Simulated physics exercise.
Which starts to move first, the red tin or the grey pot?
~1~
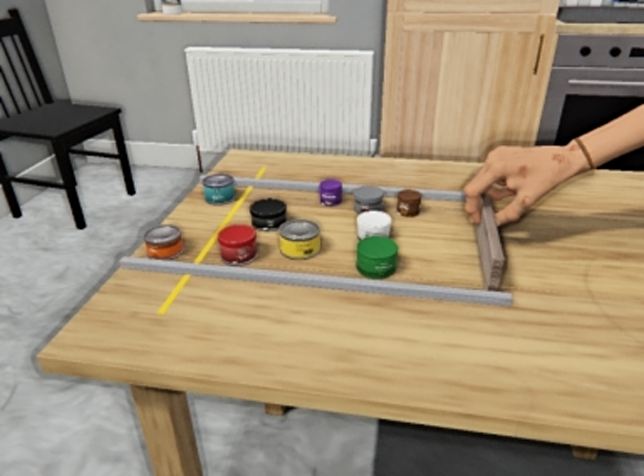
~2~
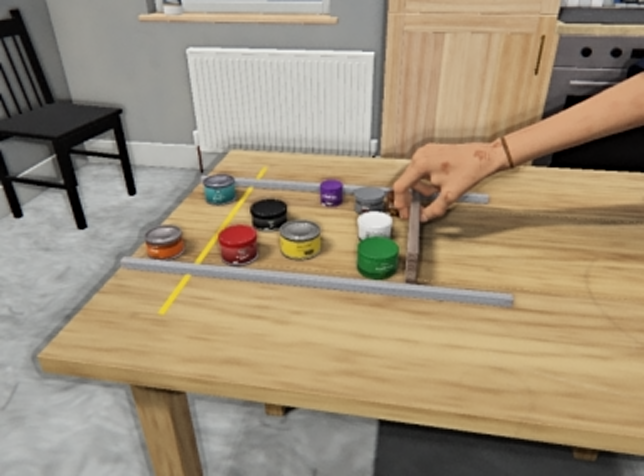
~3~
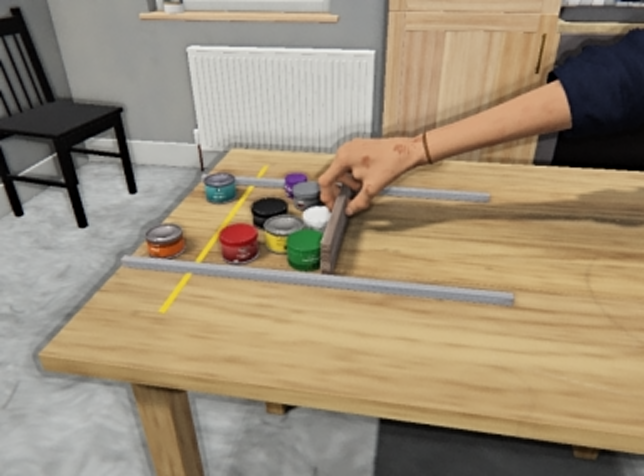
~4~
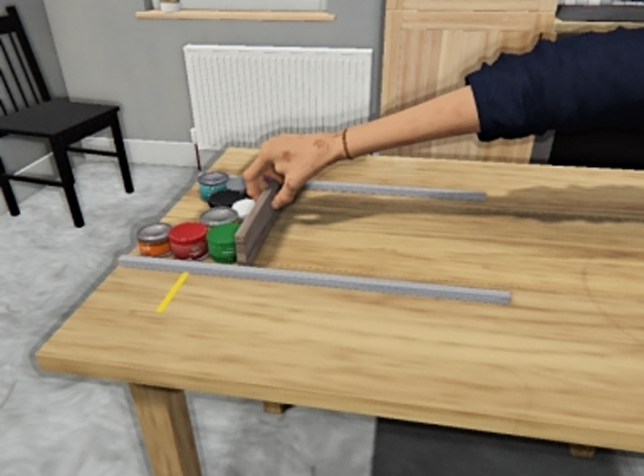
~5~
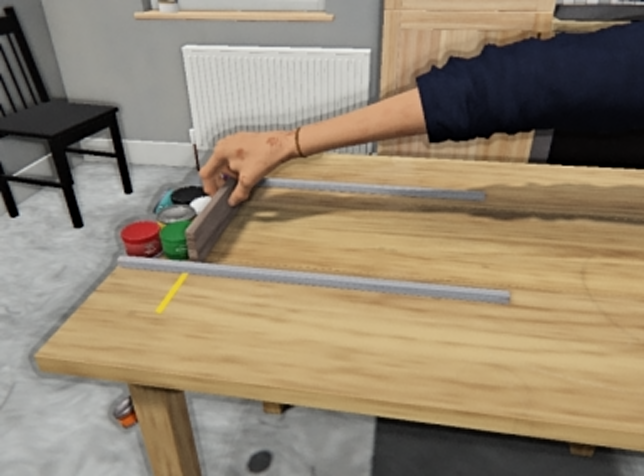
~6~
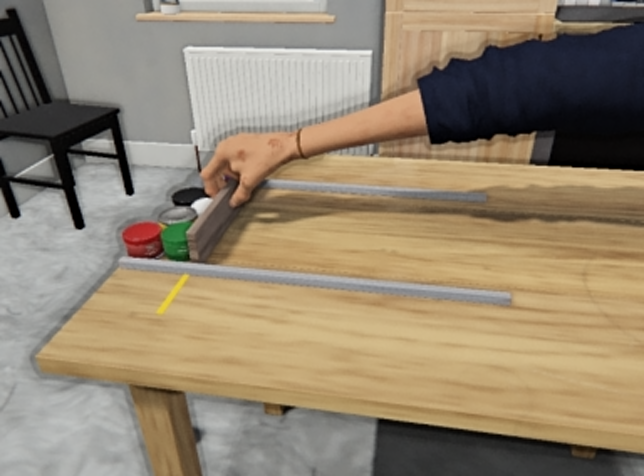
The grey pot starts to move first, as the board sweeps left. The red tin is still in its place then and only shifts left later.
